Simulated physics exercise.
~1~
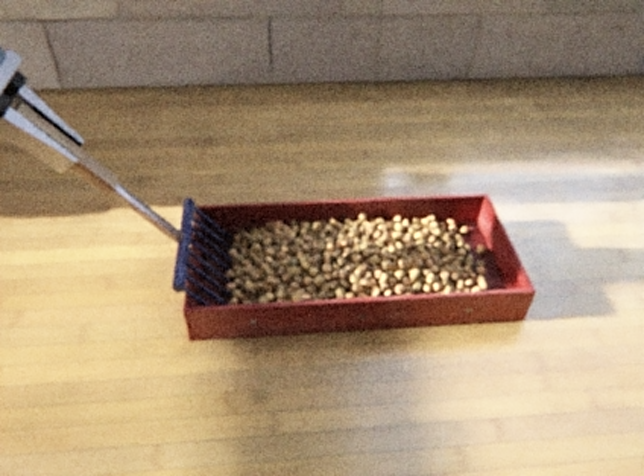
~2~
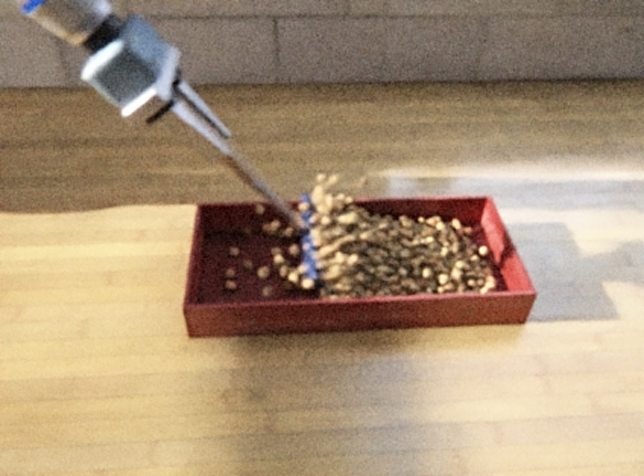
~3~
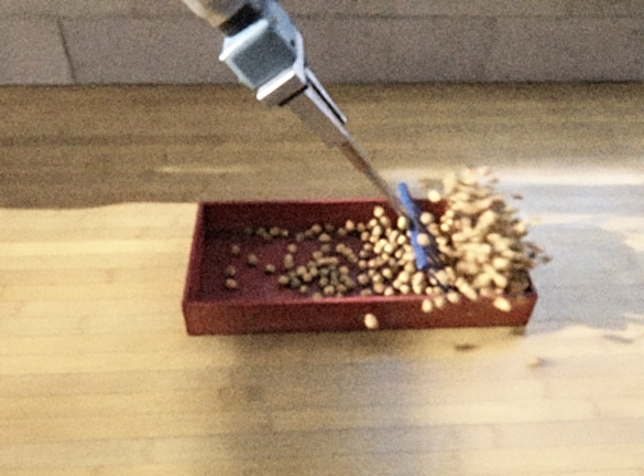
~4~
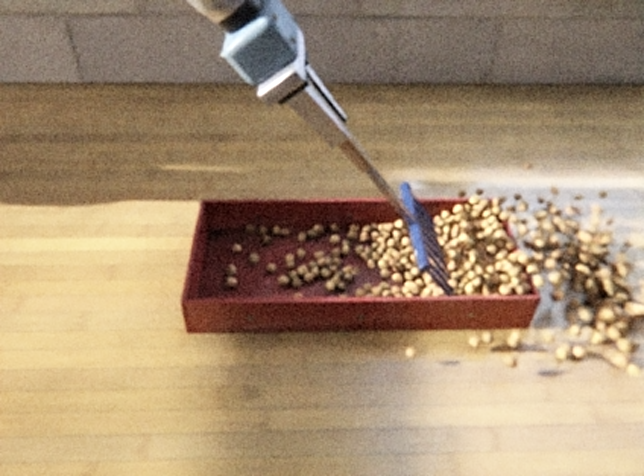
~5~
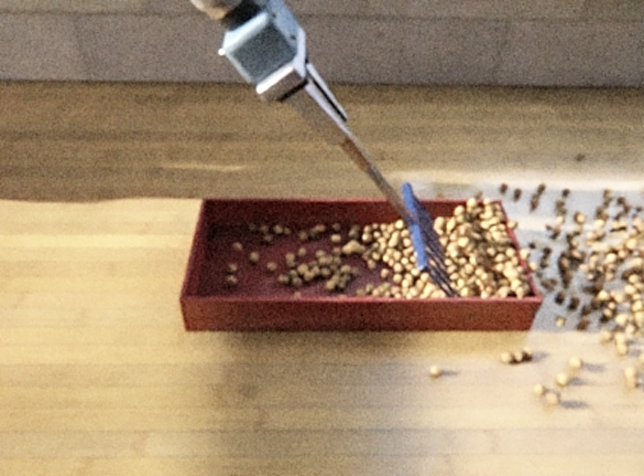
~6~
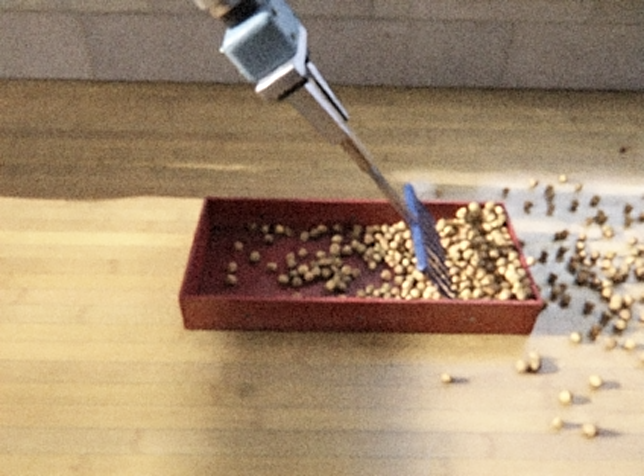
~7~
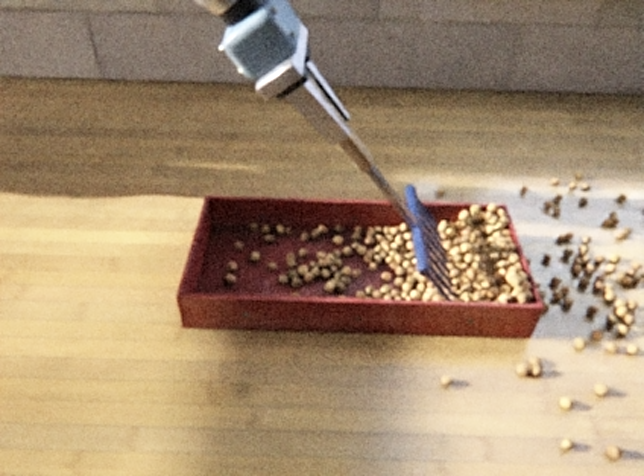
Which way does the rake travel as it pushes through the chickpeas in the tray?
The rake moves to the right, pushing the chickpeas toward the right end of the tray.
